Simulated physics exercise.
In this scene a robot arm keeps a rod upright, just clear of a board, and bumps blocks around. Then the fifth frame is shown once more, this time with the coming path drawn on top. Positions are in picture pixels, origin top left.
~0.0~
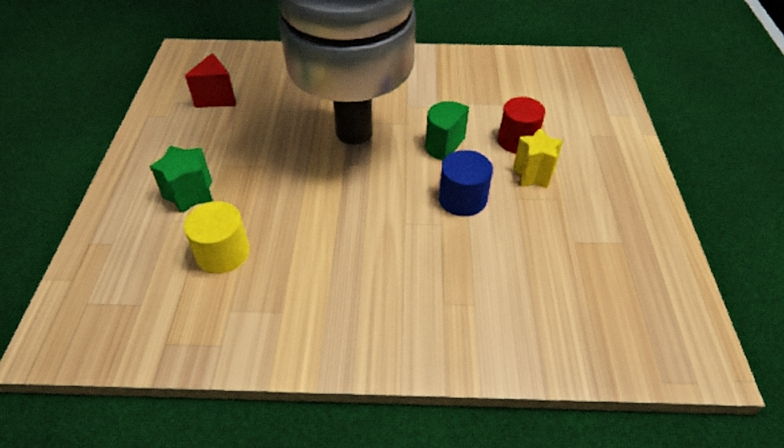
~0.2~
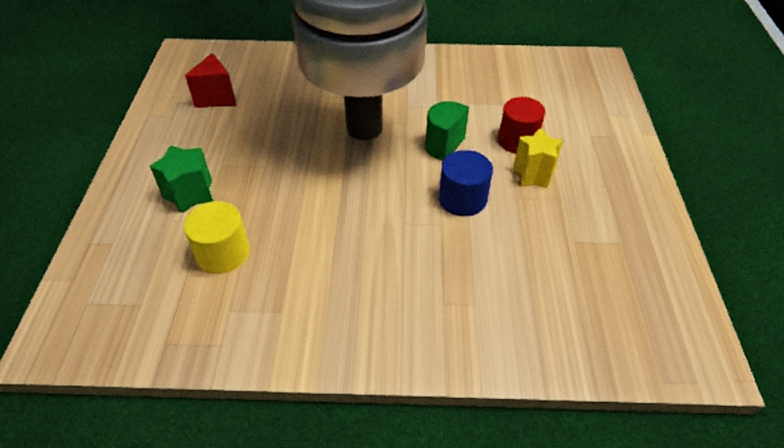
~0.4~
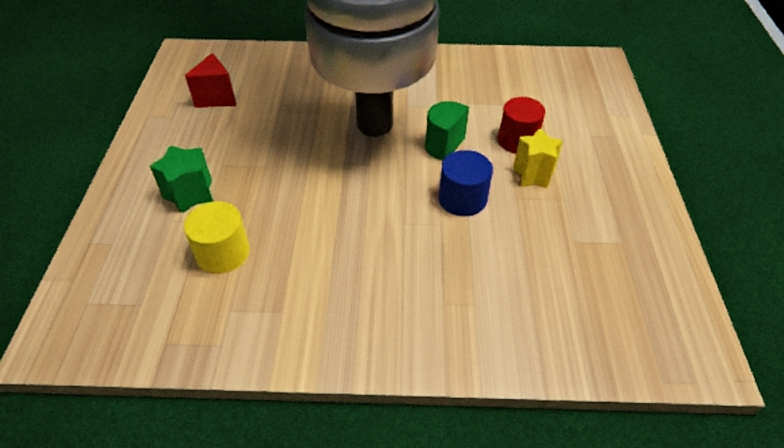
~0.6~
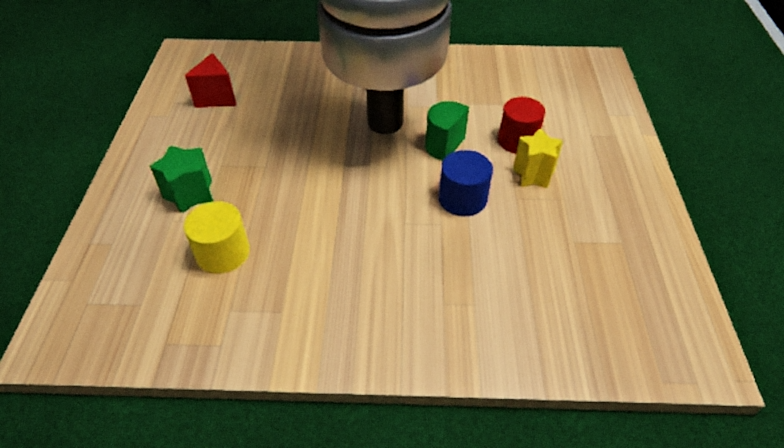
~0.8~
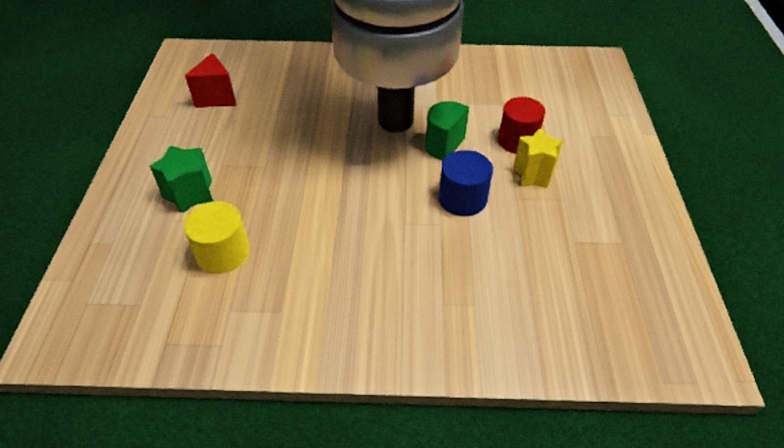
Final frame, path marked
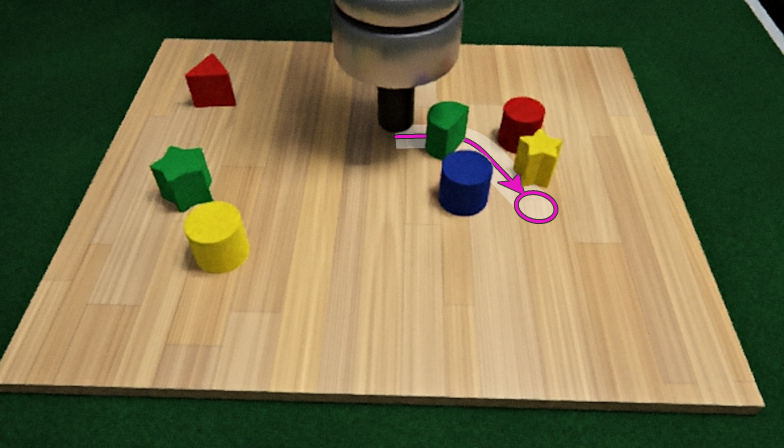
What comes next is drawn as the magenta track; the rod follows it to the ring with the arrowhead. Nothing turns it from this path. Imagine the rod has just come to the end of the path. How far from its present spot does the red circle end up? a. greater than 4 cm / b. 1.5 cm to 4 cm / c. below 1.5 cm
Option c.
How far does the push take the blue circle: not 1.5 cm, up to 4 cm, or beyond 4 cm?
It falls in the under 1.5 cm band.
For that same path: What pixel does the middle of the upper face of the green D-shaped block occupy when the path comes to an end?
Around pixel (587, 180).
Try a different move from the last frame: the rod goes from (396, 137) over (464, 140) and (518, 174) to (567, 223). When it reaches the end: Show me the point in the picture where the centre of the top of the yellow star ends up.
If I read the scene right, the answer is (657, 190).
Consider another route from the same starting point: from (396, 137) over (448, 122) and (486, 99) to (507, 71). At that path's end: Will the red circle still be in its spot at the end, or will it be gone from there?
Once the path ends, it is where it was.
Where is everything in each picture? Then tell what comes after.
In the first frame, tip of the rod at (355, 134), middles of tops, green D-shaped block at (447, 113), blue circle at (467, 166), red circle at (525, 109), yellow star at (542, 143).
In the second frame, rod at (365, 130), nothing pushed.
In the third frame, rod at (375, 127), nothing pushed.
In the fourth frame, rod at (385, 124), nothing pushed.
In the fifth frame, rod at (396, 123), green D-shaped block at (447, 113), blue circle at (467, 166), red circle at (525, 109), yellow star at (542, 143).
The line goes from (396, 137) through (455, 137) and (498, 167) to (536, 207).
The first path, step by step. One third of the way, rod at (457, 123); green D-shaped block at (490, 122), turned 40° clockwise.
Two thirds of the way, rod at (501, 153); green D-shaped block at (540, 150), turned 25° clockwise; yellow star at (579, 161), turned 15° anticlockwise.
At the end, rod at (540, 193); green D-shaped block at (587, 180), turned 25° anticlockwise; blue circle unmoved; red circle unmoved; yellow star at (620, 170), turned 60° anticlockwise.
